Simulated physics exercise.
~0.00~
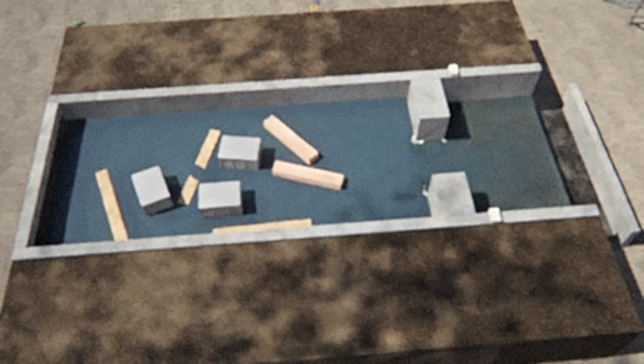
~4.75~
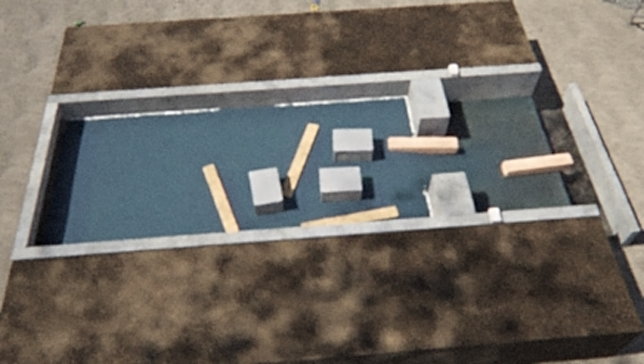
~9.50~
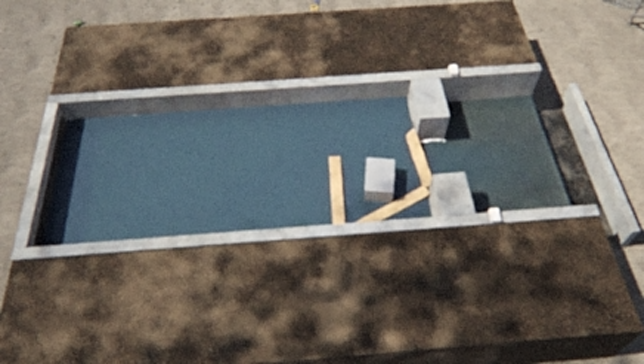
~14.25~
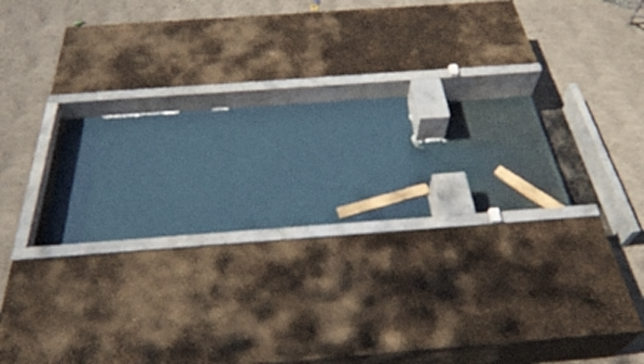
Wooden beams and grey blocks drift right through the channel's gap, leaving two beams in view.
